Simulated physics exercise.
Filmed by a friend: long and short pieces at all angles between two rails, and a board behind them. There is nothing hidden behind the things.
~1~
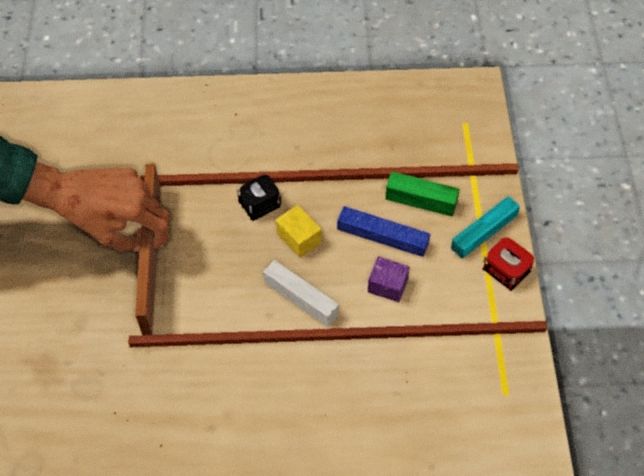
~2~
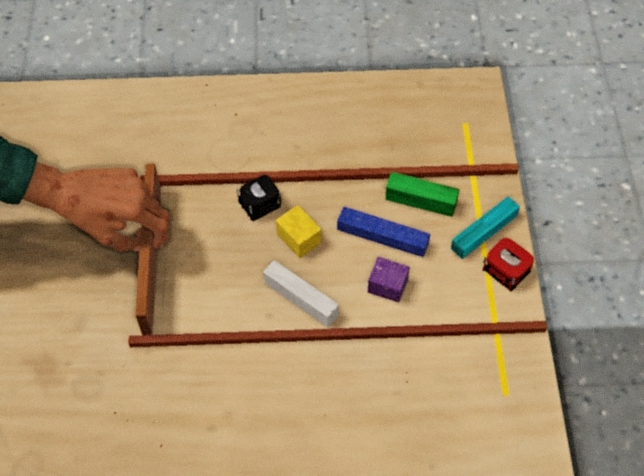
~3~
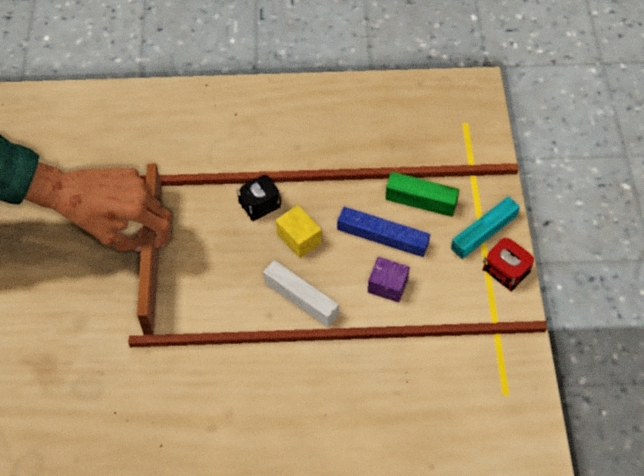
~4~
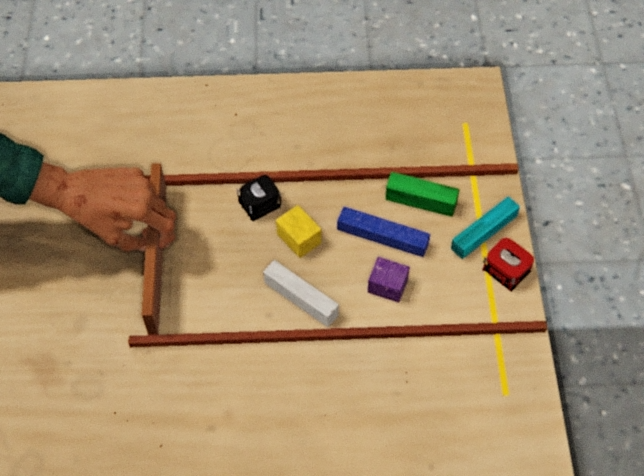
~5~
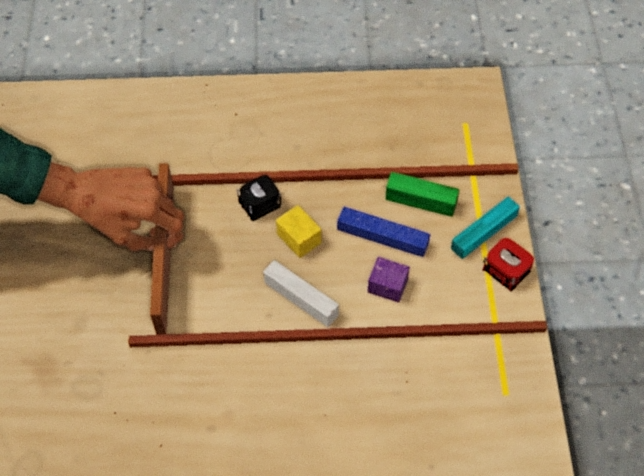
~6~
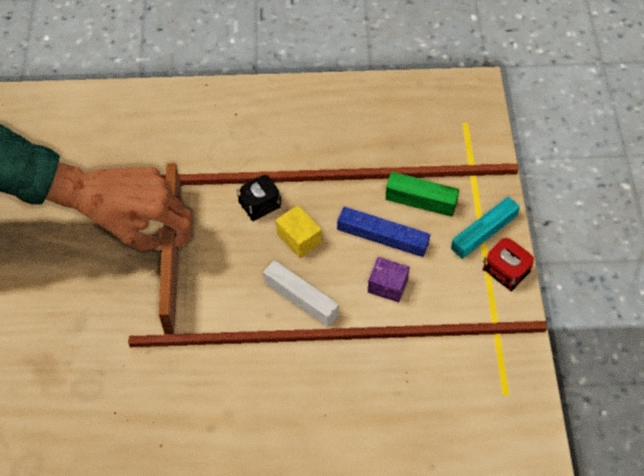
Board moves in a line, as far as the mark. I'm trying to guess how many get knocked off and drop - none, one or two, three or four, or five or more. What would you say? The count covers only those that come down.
I would say three or four.
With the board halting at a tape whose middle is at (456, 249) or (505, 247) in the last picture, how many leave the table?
On the floor, 2 then 5.
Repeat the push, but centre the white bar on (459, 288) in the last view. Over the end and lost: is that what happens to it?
It remains in place.
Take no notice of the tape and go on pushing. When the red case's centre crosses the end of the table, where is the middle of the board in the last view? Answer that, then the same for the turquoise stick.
The middle sits near (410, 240) for the first and near (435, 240) for the other.
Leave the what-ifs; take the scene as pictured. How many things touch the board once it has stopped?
The count comes out at 3.
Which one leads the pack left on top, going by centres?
Closest at the end: The purple block.
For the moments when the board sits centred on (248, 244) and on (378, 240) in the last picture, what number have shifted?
Counting first: 1, next 8.
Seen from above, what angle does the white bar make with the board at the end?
It works out to near 0°.
Early on, none off yet; red case at rest near (509, 264); turquoise stick at rest near (486, 227); green stick at rest near (422, 194).
Finally, the number that fall off is three or four; lost, blue bar, green stick, turquoise stick and red case.
